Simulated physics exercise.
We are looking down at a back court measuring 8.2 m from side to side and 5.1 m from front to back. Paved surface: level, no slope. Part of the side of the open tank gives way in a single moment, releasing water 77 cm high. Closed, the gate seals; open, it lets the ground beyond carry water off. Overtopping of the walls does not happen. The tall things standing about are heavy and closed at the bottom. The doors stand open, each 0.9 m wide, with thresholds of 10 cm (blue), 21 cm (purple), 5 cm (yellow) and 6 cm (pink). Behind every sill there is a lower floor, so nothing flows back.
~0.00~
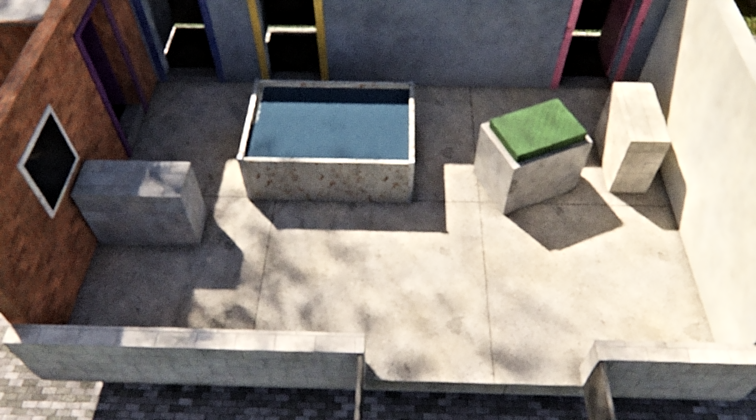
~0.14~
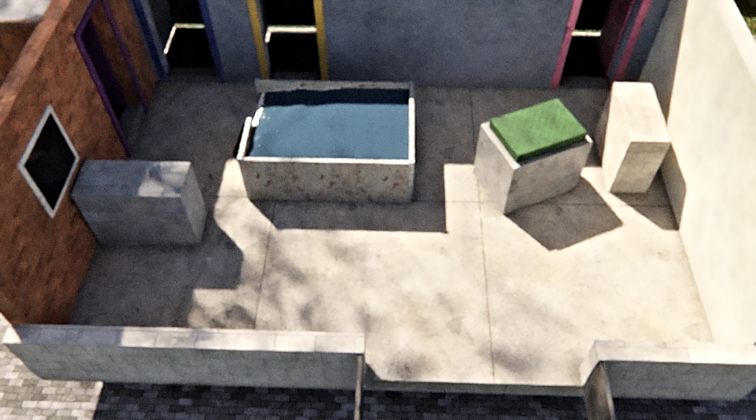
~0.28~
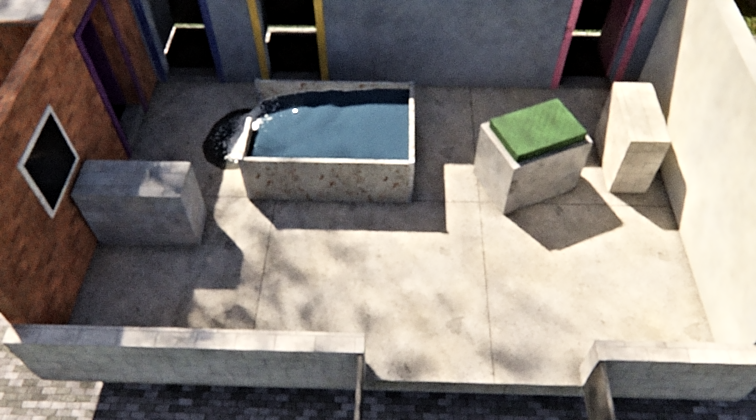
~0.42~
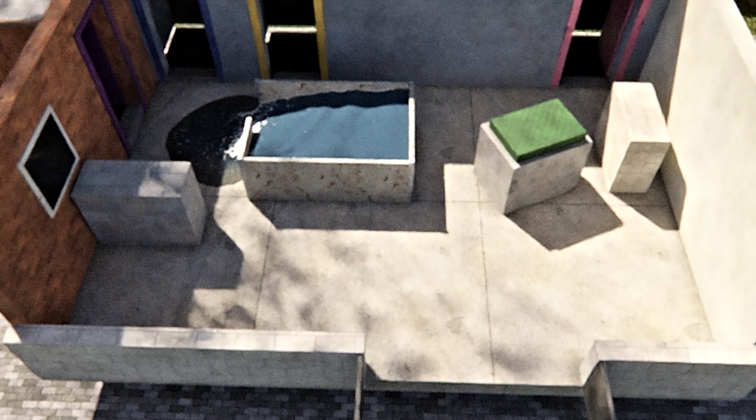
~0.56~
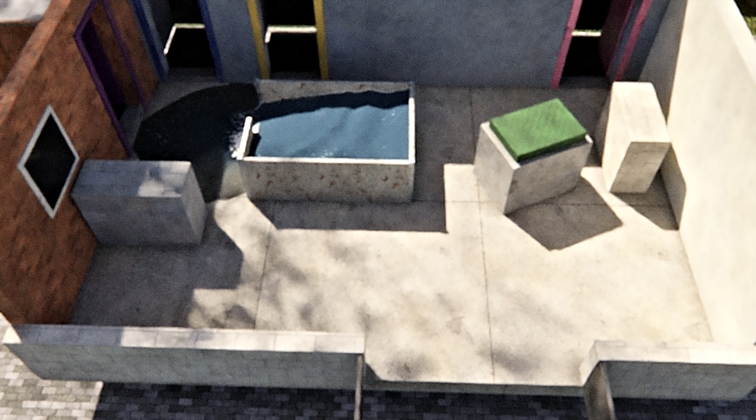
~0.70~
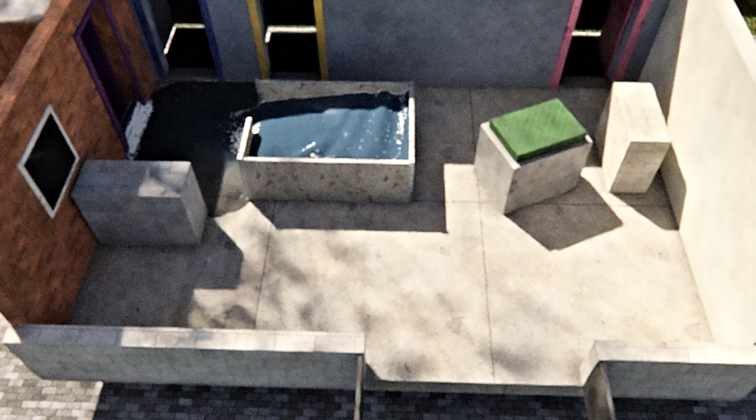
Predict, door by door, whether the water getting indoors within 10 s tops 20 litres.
Blue door: The total grows larger than the cap; purple door: The total grows larger than the cap; yellow door: The total remains smaller than the cap; pink door: The total remains smaller than the cap.
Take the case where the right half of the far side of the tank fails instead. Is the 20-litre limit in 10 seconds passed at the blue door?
So for blue: Yes.
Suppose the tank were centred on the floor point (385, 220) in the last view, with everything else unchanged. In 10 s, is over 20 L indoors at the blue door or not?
Against the limit, the blue door gets more than that.
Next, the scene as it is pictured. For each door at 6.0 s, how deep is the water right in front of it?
Depths: Blue door 22 cm, purple door 20 cm, yellow door 5 cm, pink door 0 cm.
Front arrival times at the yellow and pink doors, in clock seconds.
Arrival: Yellow 1.6 s, pink 7.0 s.
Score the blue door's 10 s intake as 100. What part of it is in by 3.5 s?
Estimate: Around 45 per cent.
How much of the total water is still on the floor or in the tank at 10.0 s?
Roughly 70 percent.
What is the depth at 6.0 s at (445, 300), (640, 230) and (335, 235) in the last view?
I'd read it as roughly 2, 0 and 2 cm, in that order.
After 1.4 s water covers 15 % of the floor and is deepest (42 cm) near (157, 82); blue door 27 cm at the sill, 16 L in, purple door 38 cm at the sill, 42 L in, yellow door not reached, pink door not reached.
After 2.2 s water covers 20 % of the floor and is deepest (38 cm) near (138, 134); blue door 30 cm at the sill, 106 L in, purple door 37 cm at the sill, 113 L in, yellow door 2 cm at the sill, 0 L in, pink door not reached.
After 3.5 s water covers 30 % of the floor and is deepest (28 cm) near (125, 205); blue door 25 cm at the sill, 239 L in, purple door 27 cm at the sill, 176 L in, yellow door 4 cm at the sill, 0 L in, pink door not reached.
After 6.0 s water covers 60 % of the floor and is deepest (22 cm) near (125, 205); blue door 22 cm at the sill, 425 L in, purple door 20 cm at the sill, 208 L in, yellow door 5 cm at the sill, 0 L in, pink door not reached.
After 10.0 s water covers 90 % of the floor and is deepest (15 cm) near (125, 205); blue door 15 cm at the sill, 542 L in, purple door 14 cm at the sill, 209 L in, yellow door 6 cm at the sill, 2 L in, pink door 4 cm at the sill, 0 L in.
